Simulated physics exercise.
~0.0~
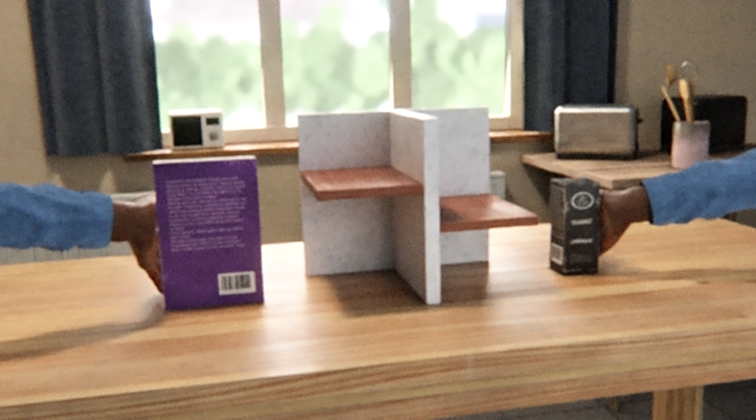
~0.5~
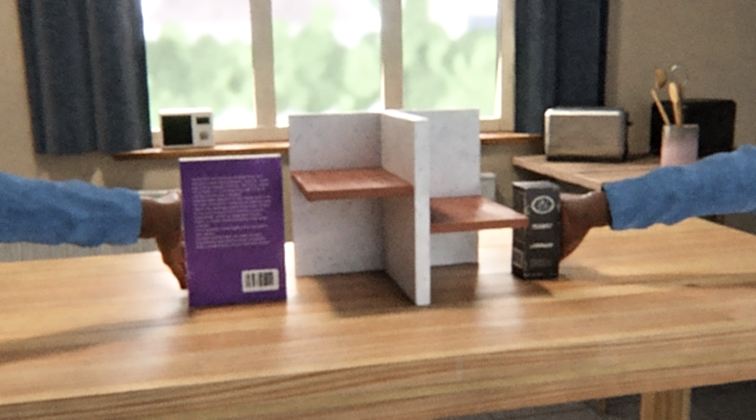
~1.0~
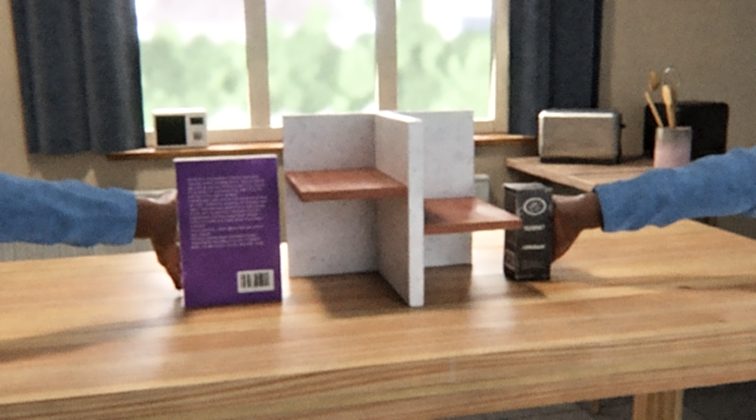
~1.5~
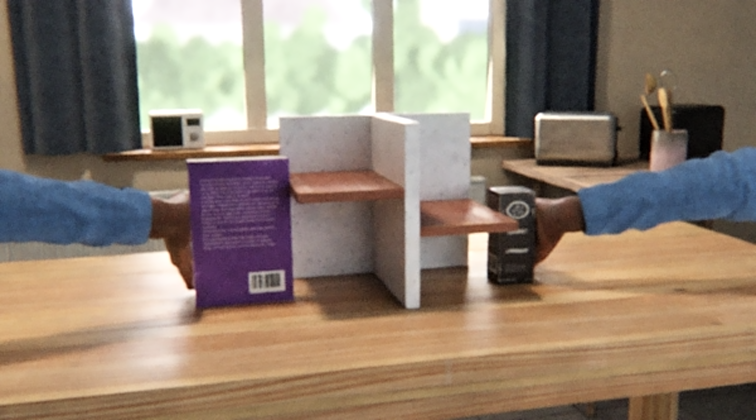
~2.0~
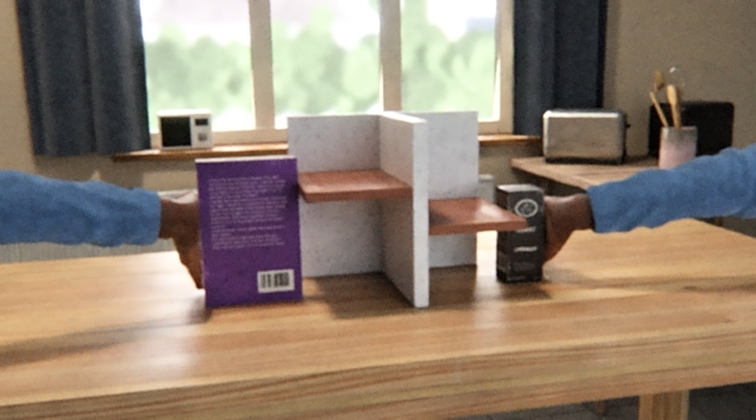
A purple book and a black carton, each held upright by a hand, slide inward along a wooden table toward opposite sides of a two-sided shelf, the book from the left and the carton from the right, ending upright beside its reddish-brown ledges, still held.
